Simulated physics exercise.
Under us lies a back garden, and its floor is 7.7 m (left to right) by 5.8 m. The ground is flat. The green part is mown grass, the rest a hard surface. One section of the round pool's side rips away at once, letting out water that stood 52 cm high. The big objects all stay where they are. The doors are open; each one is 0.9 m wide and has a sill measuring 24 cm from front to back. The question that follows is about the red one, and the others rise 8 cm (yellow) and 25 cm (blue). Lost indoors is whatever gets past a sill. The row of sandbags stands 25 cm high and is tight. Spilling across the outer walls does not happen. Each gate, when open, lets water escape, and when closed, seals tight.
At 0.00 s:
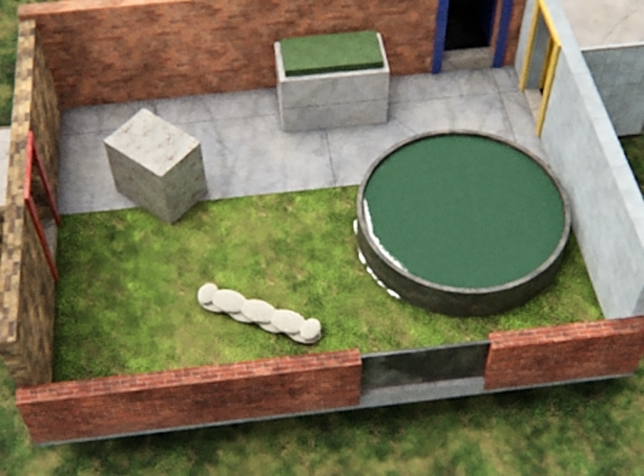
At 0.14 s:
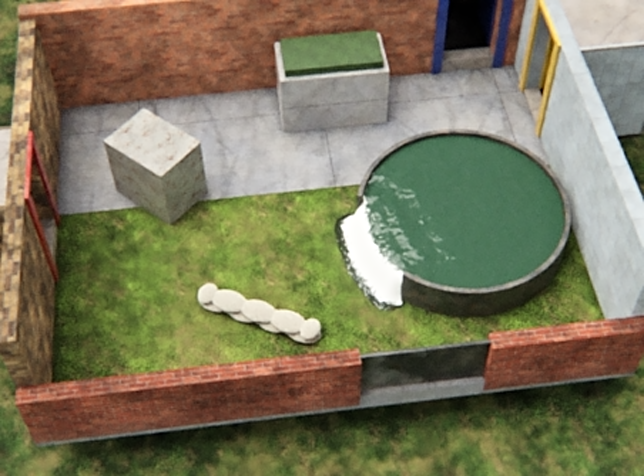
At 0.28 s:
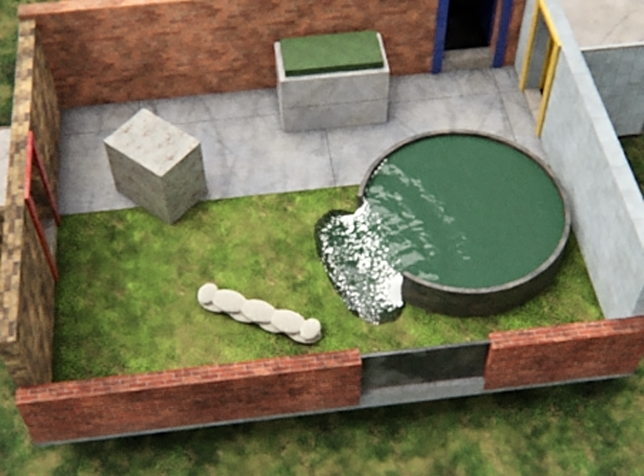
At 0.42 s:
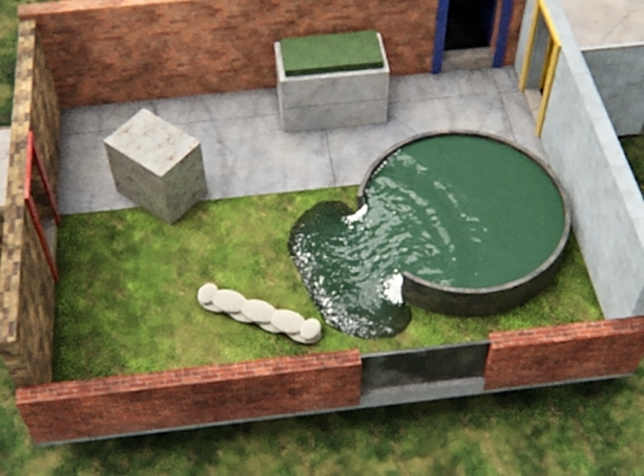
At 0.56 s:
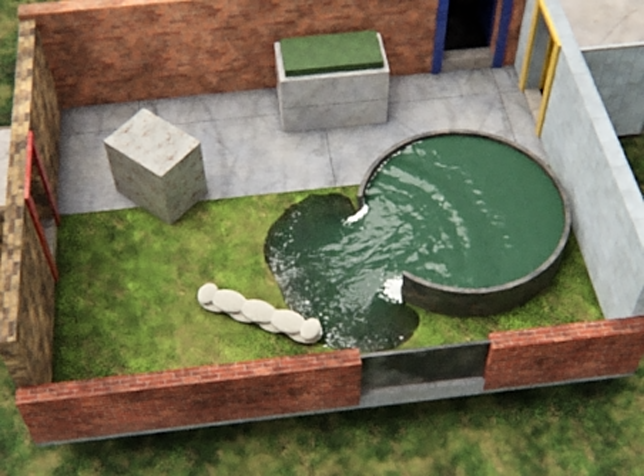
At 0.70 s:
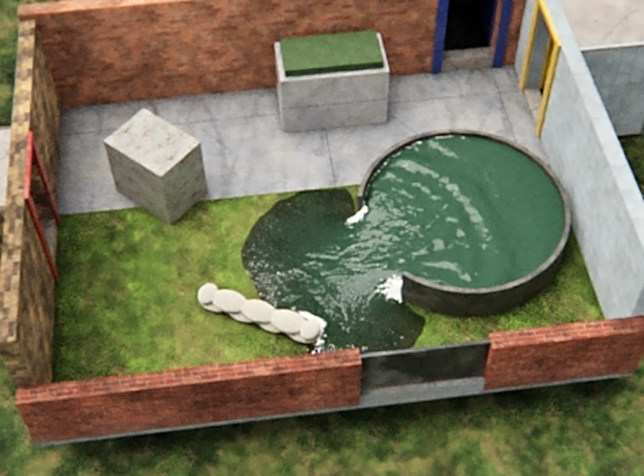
In a walled back garden, the left side of a round pool broke open, and green water poured out in a white rush, then spread across the grass to the pale twisted ornament.
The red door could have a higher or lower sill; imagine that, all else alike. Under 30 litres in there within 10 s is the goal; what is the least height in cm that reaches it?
Close to 11.5 cm is just enough.
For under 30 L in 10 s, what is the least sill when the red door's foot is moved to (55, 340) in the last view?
Around 7.0 cm would do it.
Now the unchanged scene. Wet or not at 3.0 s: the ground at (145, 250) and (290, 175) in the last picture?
Taking them as asked: Awash, then awash.
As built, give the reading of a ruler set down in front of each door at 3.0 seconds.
In cm - yellow: 0, red: 16, blue: 0.
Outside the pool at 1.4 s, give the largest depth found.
Max depth: About 32 cm.
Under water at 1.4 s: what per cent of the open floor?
Some 20 per cent is wet.
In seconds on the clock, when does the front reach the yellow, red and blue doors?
Yellow at 7.5 s, red at 2.6 s and blue at 6.0 s.
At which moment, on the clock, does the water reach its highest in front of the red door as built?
Around 3.2 seconds.
After 1.4 s water covers 20 % of the floor, deepest (32 cm) near (299, 320); it has not reached the red door.
After 3.0 s water covers 50 % of the floor, deepest (28 cm) near (299, 320); 16 cm at the red door, 0 litres in over its 20 cm sill.
After 10.0 s water covers 95 % of the floor, deepest (14 cm) near (62, 109); 12 cm at the red door, 0 litres in over its 20 cm sill.
At the red door as built, the water arrived by 2.7 s and peaked near 19 cm at 3.2 s.
With a sill of 10 cm, 52 litres would have come in within the 10 s; with 13.5 cm, 16 litres. So under 30 litres takes about 11.5 cm.
